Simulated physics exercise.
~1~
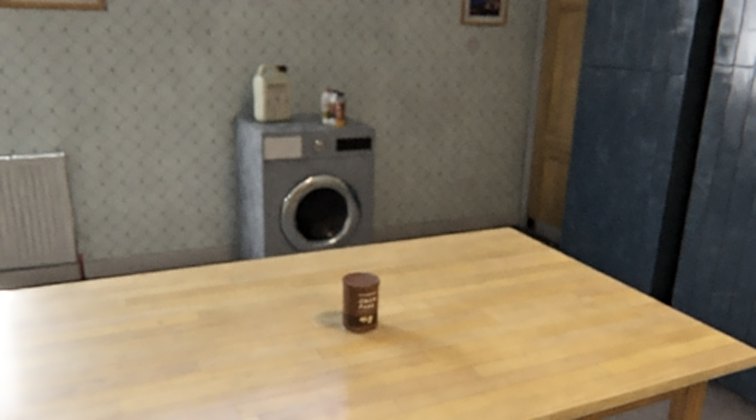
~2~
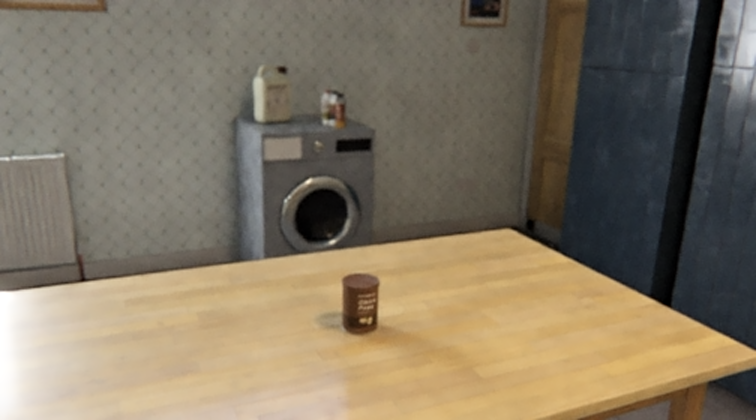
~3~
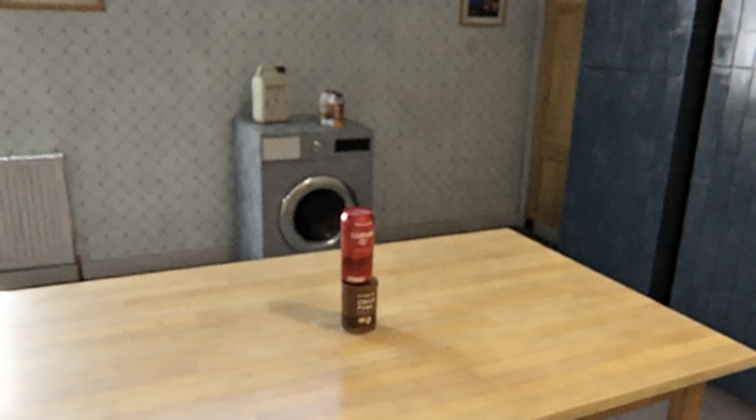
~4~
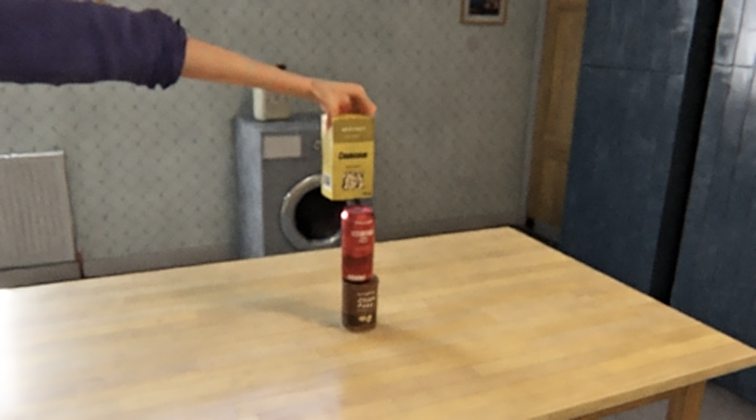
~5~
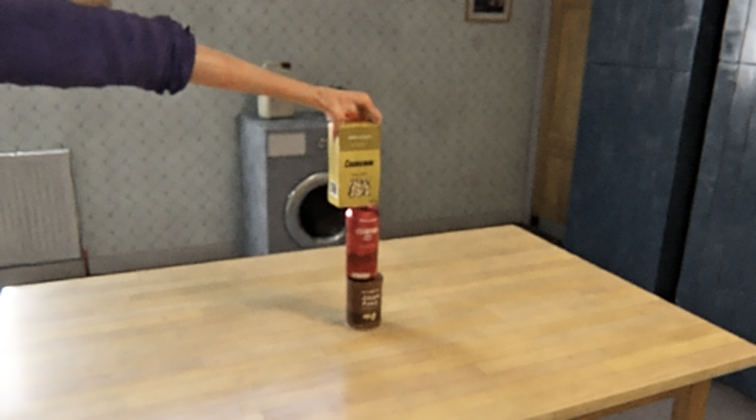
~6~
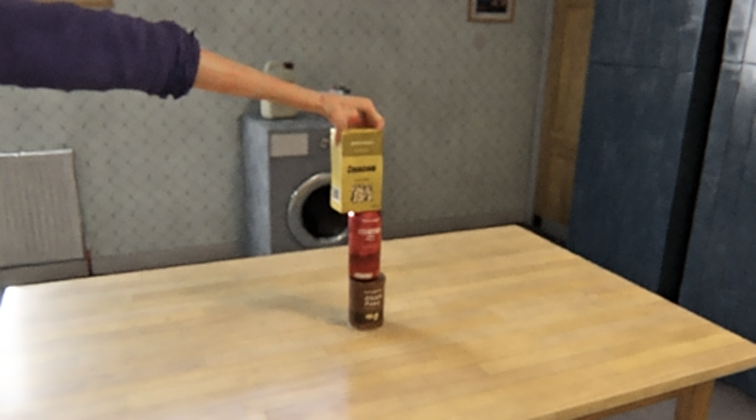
A red can appears on top of a brown tin standing on a wooden table, then a hand reaching in from the left lowers a yellow carton onto the can and keeps hold of it from above.
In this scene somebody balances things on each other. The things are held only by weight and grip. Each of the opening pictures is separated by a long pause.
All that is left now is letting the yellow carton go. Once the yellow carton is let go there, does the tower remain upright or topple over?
It remains upright.
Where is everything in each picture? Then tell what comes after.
In the first frame, the last thing is not in view yet; brown tin (361, 303).
In the second frame, the last thing is not in view yet; brown tin (360, 304).
In the third frame, the last thing is not in view yet; brown tin (359, 303).
The fourth frame shows coming down; yellow carton (348, 156); brown tin (360, 302).
The fifth frame shows coming down; yellow carton (354, 164); brown tin (364, 300).
The sixth frame shows in place under the hand; yellow carton (357, 169); brown tin (366, 300).
Then, 0.30 s past the last view, nothing moves.
Then, 0.70 s past the last view, yellow carton resting near (356, 170).
Finally, all 3 still in place. Final places as the last picture's camera would see them, yellow carton near (356, 170). The pile keeps its balance.
